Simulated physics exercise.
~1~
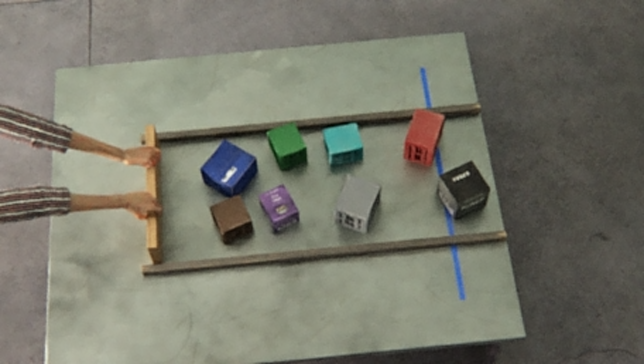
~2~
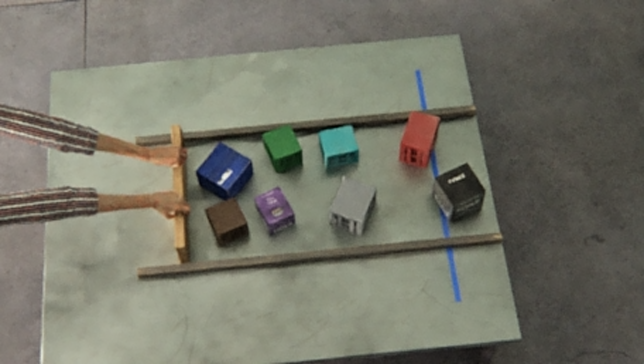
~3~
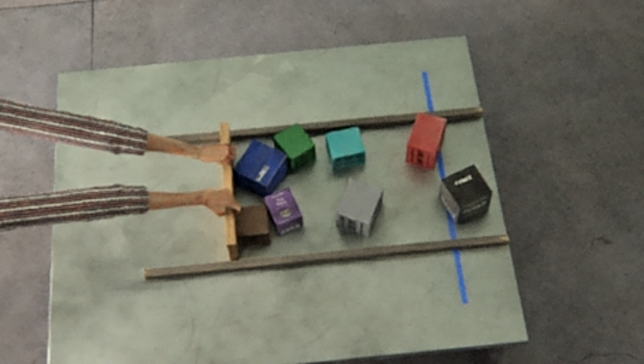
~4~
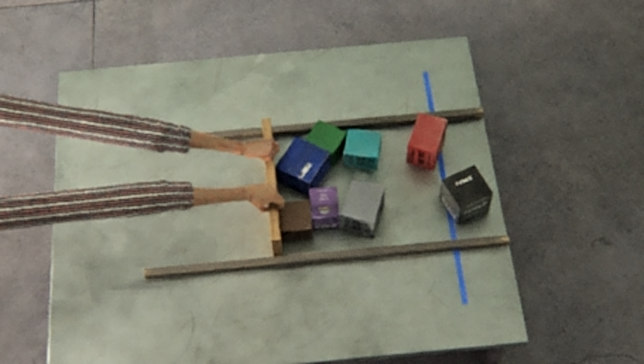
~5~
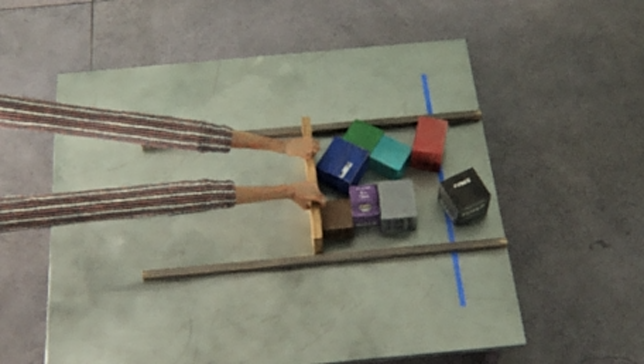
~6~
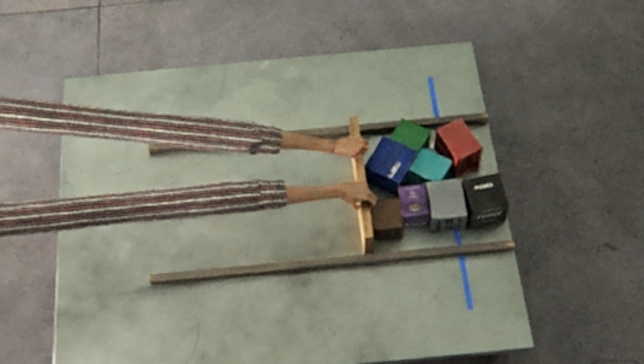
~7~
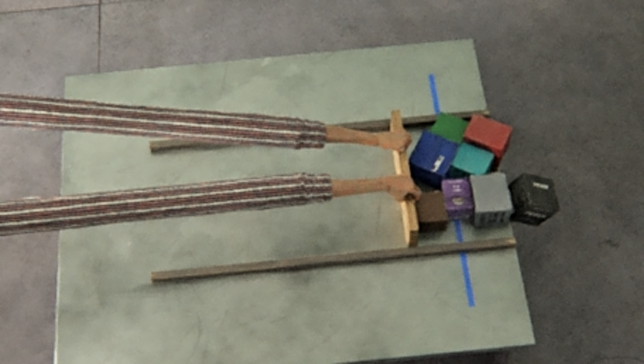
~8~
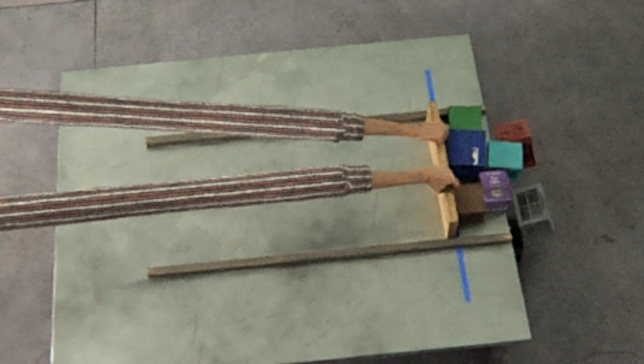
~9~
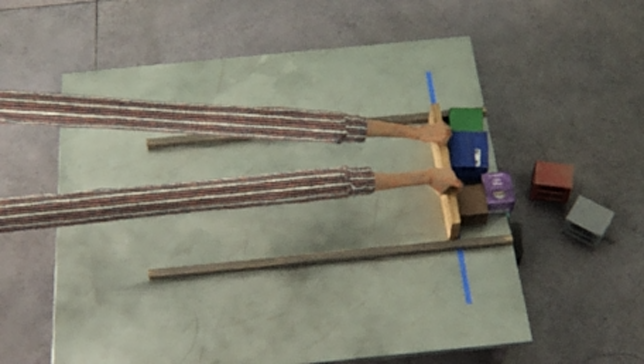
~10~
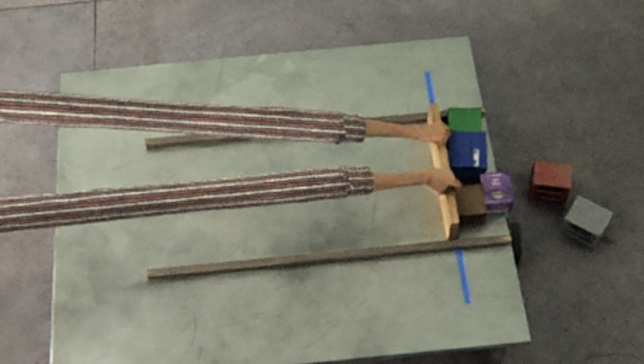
The footage shows two hands pushing a wooden plank rightward along a table between two rails, gathering colourful boxes into a cluster and shoving them past a blue strip. The black, red, grey and turquoise boxes go over the right edge, while green, blue, brown and purple ones stay.
